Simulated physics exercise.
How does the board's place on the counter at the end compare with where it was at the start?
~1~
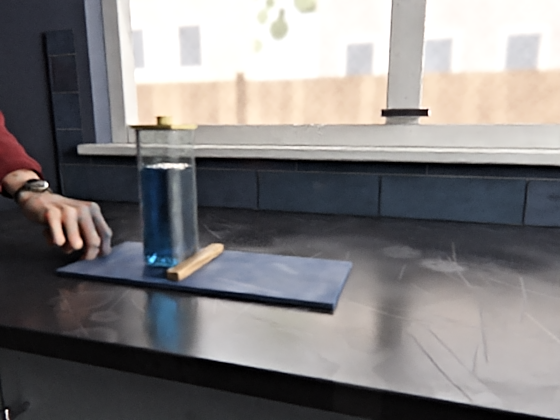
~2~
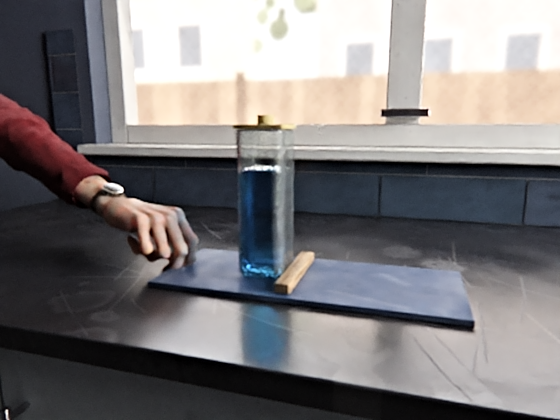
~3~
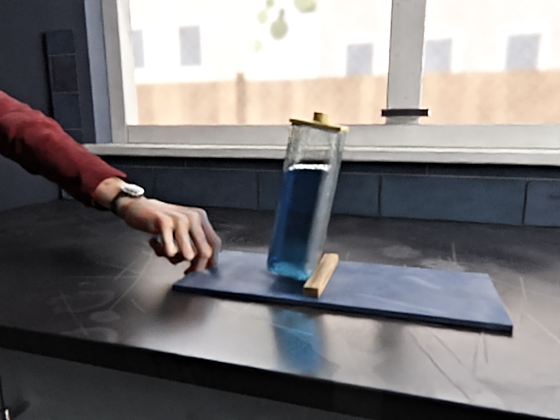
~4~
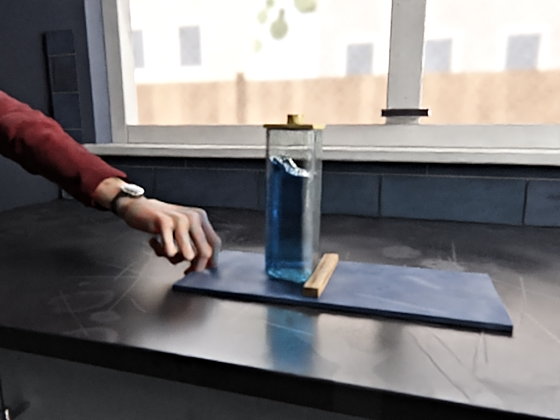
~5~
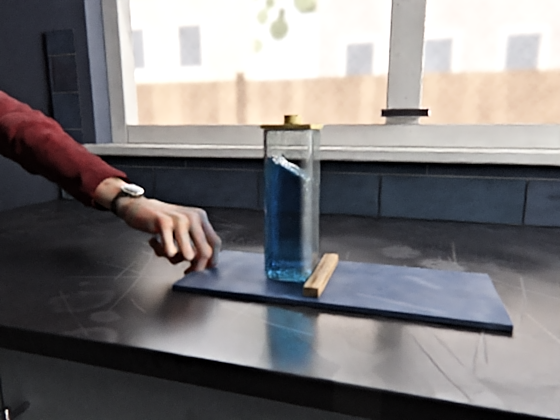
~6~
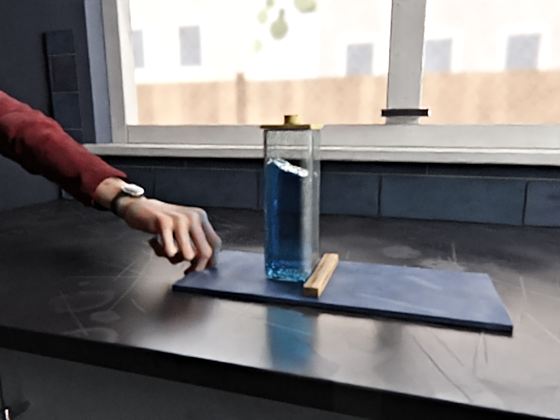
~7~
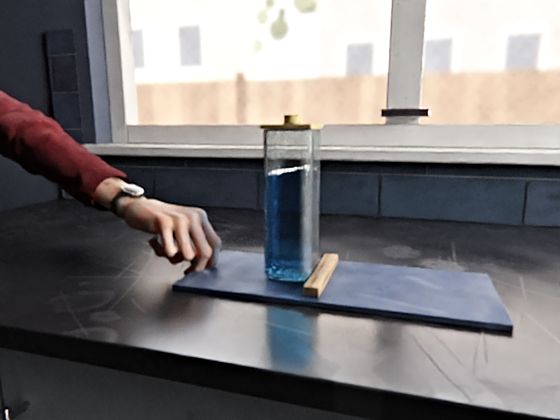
The board ends up farther to the right on the counter, and a little closer to the front edge in view, than where it was at the start.
